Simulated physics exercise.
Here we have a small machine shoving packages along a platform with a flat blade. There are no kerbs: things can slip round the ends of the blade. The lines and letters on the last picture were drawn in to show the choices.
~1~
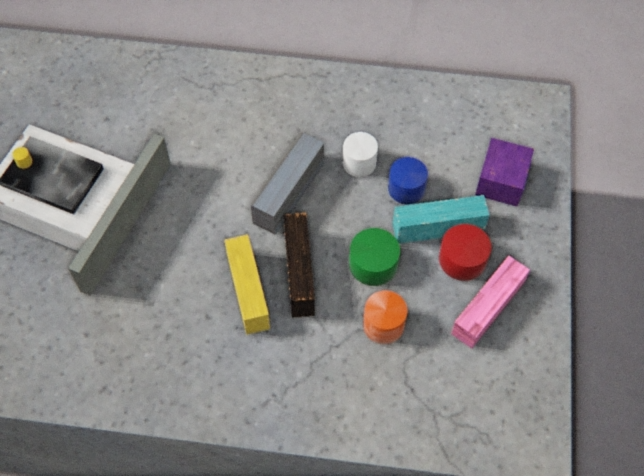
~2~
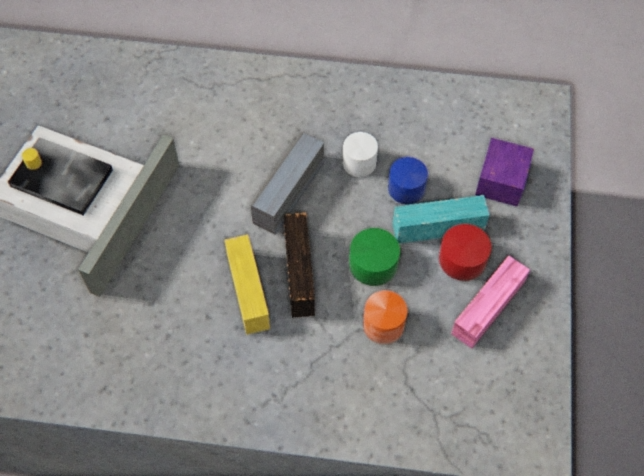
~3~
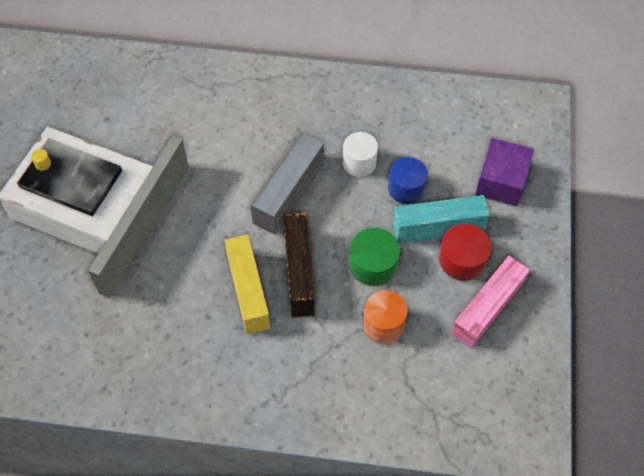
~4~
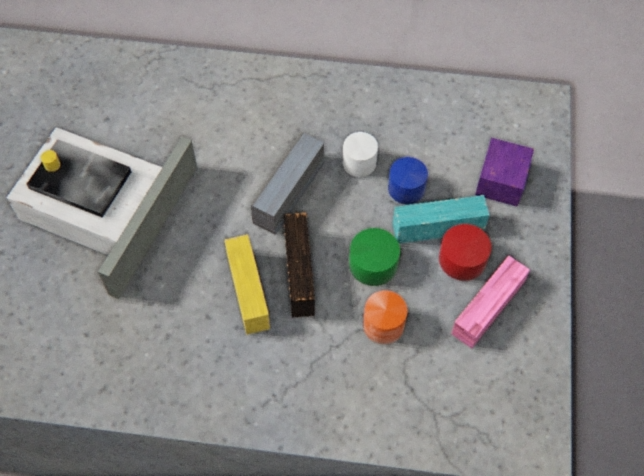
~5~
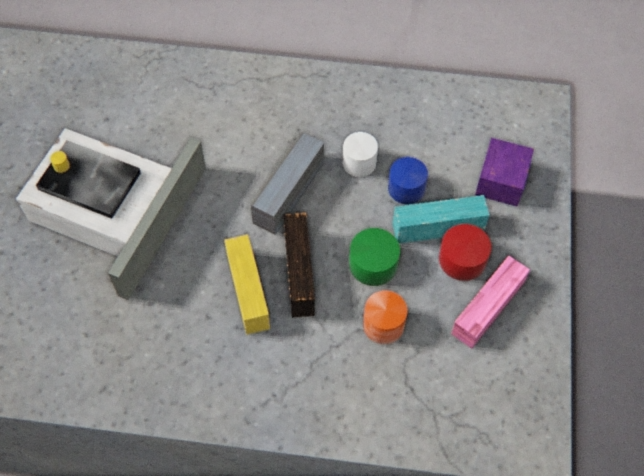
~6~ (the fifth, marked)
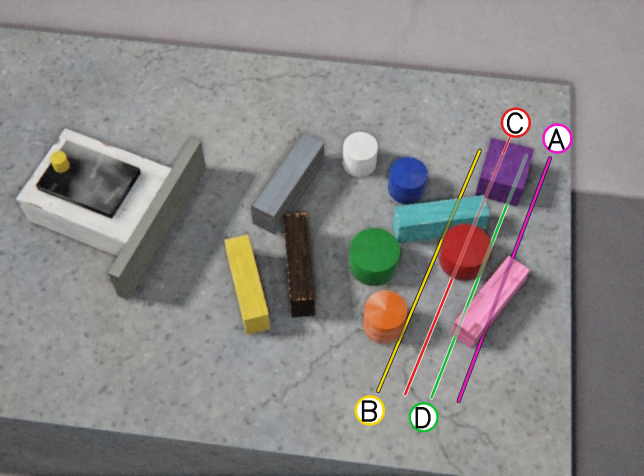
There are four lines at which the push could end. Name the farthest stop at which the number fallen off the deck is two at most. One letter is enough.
D.
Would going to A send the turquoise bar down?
By then, yes.
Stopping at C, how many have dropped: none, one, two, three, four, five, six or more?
The count is none.
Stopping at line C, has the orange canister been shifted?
Yes.
On the marked copy, A at (508, 271); B at (433, 262); C at (458, 265); D at (482, 268).
Following D. Soon after the start, robot (209, 193); white canister (369, 155); yellow bar (267, 290).
Later, robot (324, 206); purple crate (509, 171); pink stick (496, 306).
In the end, robot (416, 216); pink stick (572, 355); turquoise bar (566, 241); none fallen.
As for the rest, A drops four; B is within the limit but short; C is within the limit but short.
